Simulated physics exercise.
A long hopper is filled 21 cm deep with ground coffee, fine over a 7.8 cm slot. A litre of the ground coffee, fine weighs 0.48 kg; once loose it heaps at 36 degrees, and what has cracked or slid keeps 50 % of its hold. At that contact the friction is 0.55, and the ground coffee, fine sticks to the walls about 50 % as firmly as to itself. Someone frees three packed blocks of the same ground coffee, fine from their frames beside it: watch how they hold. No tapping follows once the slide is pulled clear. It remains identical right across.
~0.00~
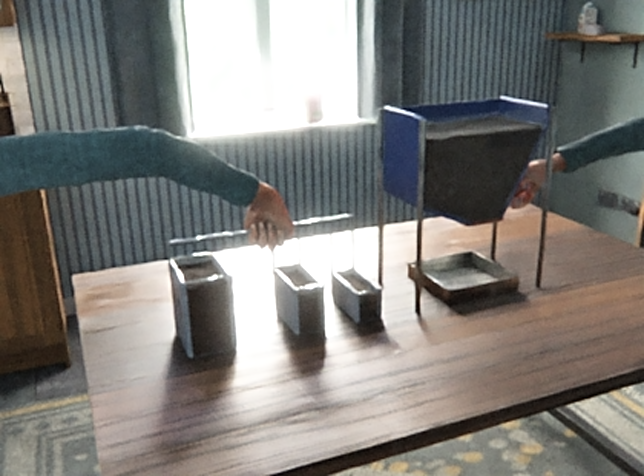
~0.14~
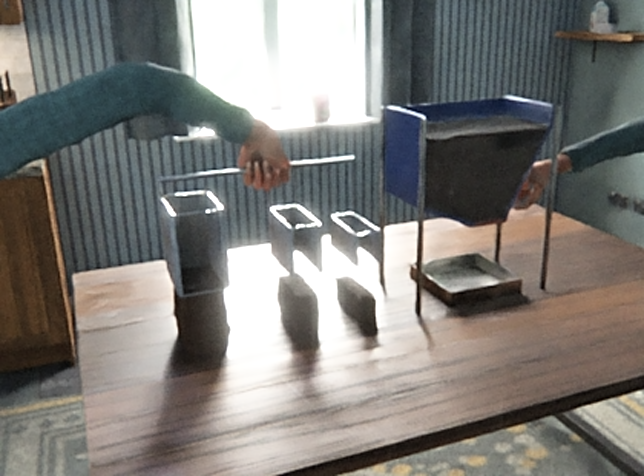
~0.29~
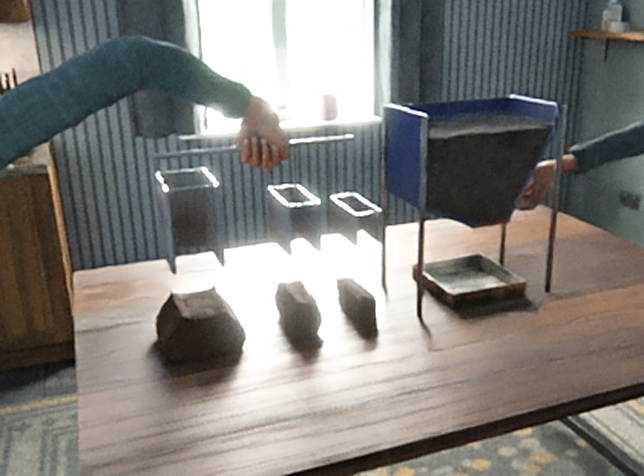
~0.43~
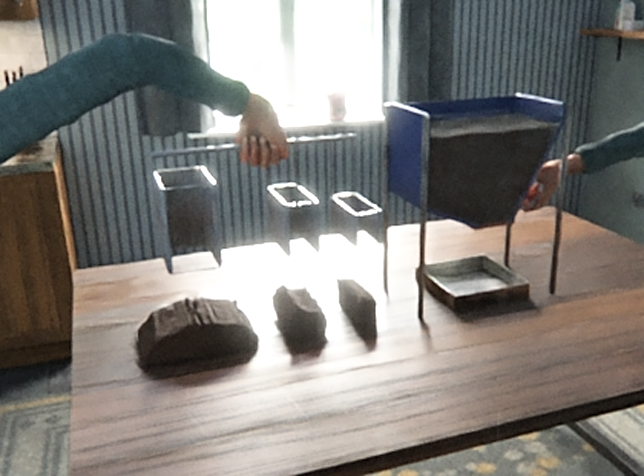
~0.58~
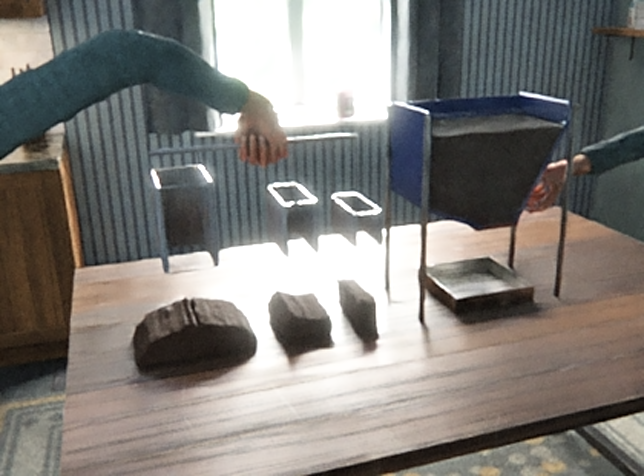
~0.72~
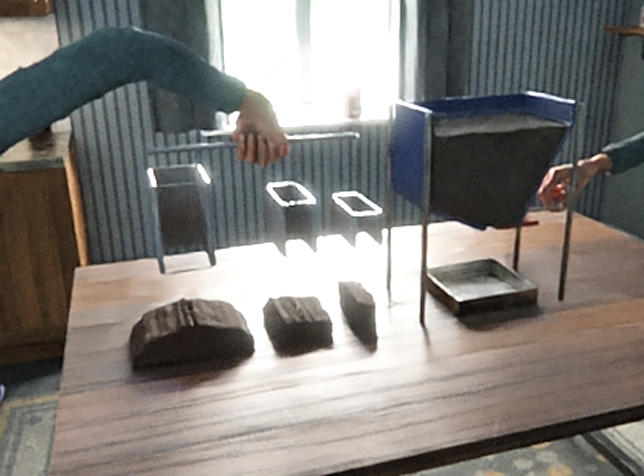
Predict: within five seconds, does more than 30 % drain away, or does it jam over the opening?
It drains away.
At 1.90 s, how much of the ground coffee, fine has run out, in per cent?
I'd estimate close to 65 in a hundred.
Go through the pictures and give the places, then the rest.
The first frame shows end of the slide at (499, 220), not yet moved; top of the ground coffee, fine at (490, 133); blocks stand 16 cm, 9.6 cm, 6.1 cm (left to right).
The second frame shows end of the slide at (503, 221), not yet moved; top of the ground coffee, fine at (493, 132); blocks stand 15 cm, 9.0 cm, 6.1 cm (left to right).
The third frame shows end of the slide at (506, 222), not yet moved; top of the ground coffee, fine at (497, 132); blocks stand 9.3 cm, 7.7 cm, 6.1 cm (left to right).
The fourth frame shows end of the slide at (510, 223), not yet moved; top of the ground coffee, fine at (500, 131); blocks stand 7.3 cm, 6.8 cm, 6.1 cm (left to right).
The fifth frame shows end of the slide at (513, 224), not yet moved; top of the ground coffee, fine at (504, 130); blocks stand 7.3 cm, 5.6 cm, 6.1 cm (left to right).
The sixth frame shows end of the slide at (534, 224), moved 4.3 cm; top of the ground coffee, fine at (523, 129); blocks stand 7.3 cm, 4.6 cm, 6.1 cm (left to right).
After 1.07 s, 7 % has run out.
After 1.49 s, 36 % has run out.
After 1.90 s, 65 % has run out.
After 2.32 s, 83 % has run out.
After 5.62 s, at the end, 85 % has run out.
